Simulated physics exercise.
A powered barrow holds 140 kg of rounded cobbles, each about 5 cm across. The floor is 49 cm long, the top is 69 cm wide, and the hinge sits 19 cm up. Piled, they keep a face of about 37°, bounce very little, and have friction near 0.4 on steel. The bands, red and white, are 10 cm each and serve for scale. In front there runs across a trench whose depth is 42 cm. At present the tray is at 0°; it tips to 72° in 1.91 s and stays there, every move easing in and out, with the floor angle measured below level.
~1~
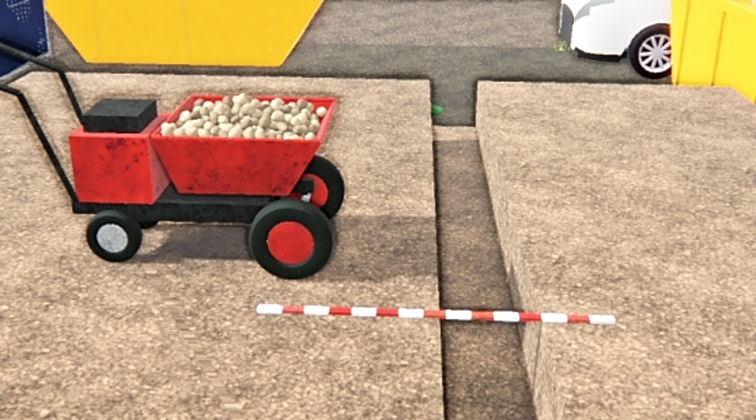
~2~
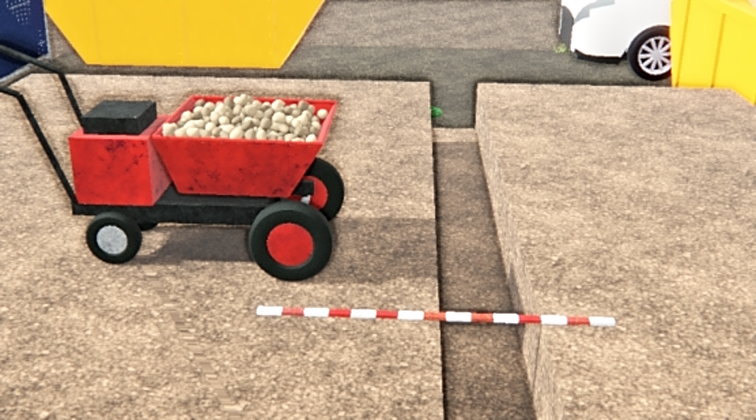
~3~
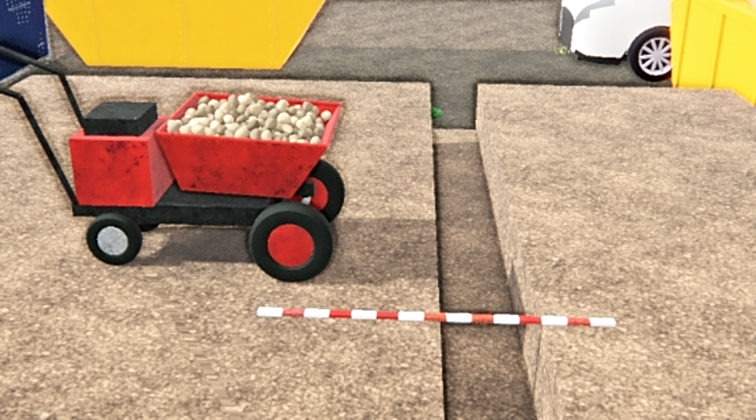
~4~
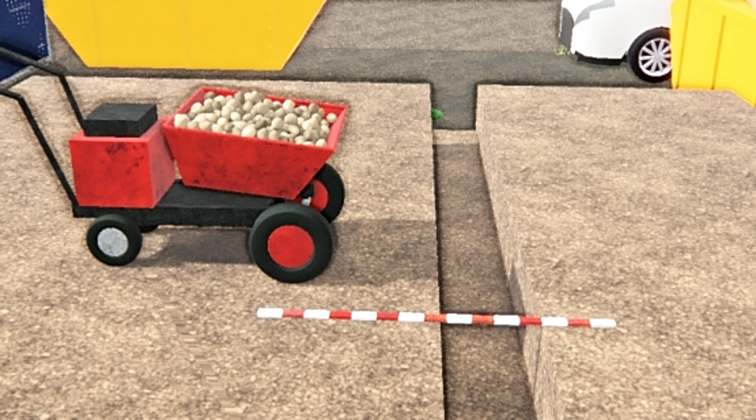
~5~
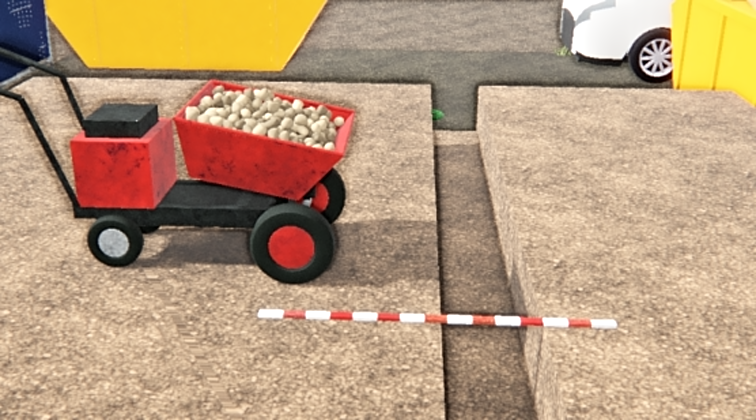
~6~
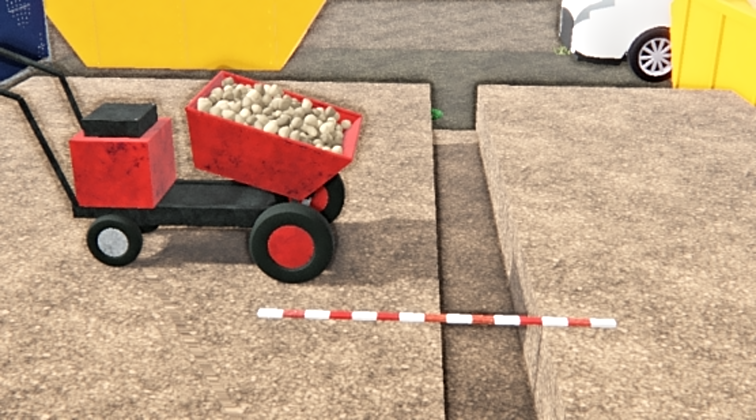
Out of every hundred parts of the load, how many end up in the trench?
Close to 77 in a hundred.
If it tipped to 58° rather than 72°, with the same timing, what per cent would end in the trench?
In that case around 35 percent.
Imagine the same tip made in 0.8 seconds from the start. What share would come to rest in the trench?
Probably about 80 in a hundred.
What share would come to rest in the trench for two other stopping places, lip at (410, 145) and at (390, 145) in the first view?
It'd be around 80 per cent and after that around 95 per cent.
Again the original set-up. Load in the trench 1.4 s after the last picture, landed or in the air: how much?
Approx. 35 % of the load.
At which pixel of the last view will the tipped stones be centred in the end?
The resting stones are centred at roughly (466, 316).
Then, 0.8 s after the last picture the floor is at 61°, 97 % in the tray, 3 % short of the trench; the foremost stones are at (434, 226).
Then, 1.4 s after the last picture the floor is at 72°, 48 % in the tray, 15 % short of the trench, 37 % in the trench; the foremost stones are at (515, 332).
Then, 1.8 s after the last picture the floor is at 72°, 28 % in the tray, 18 % short of the trench, 54 % in the trench; the foremost stones are at (515, 324).
Then, 3.7 s after the last picture the floor is at 72°, 0 % in the tray, 23 % short of the trench, 77 % in the trench; the foremost stones are at (514, 314).
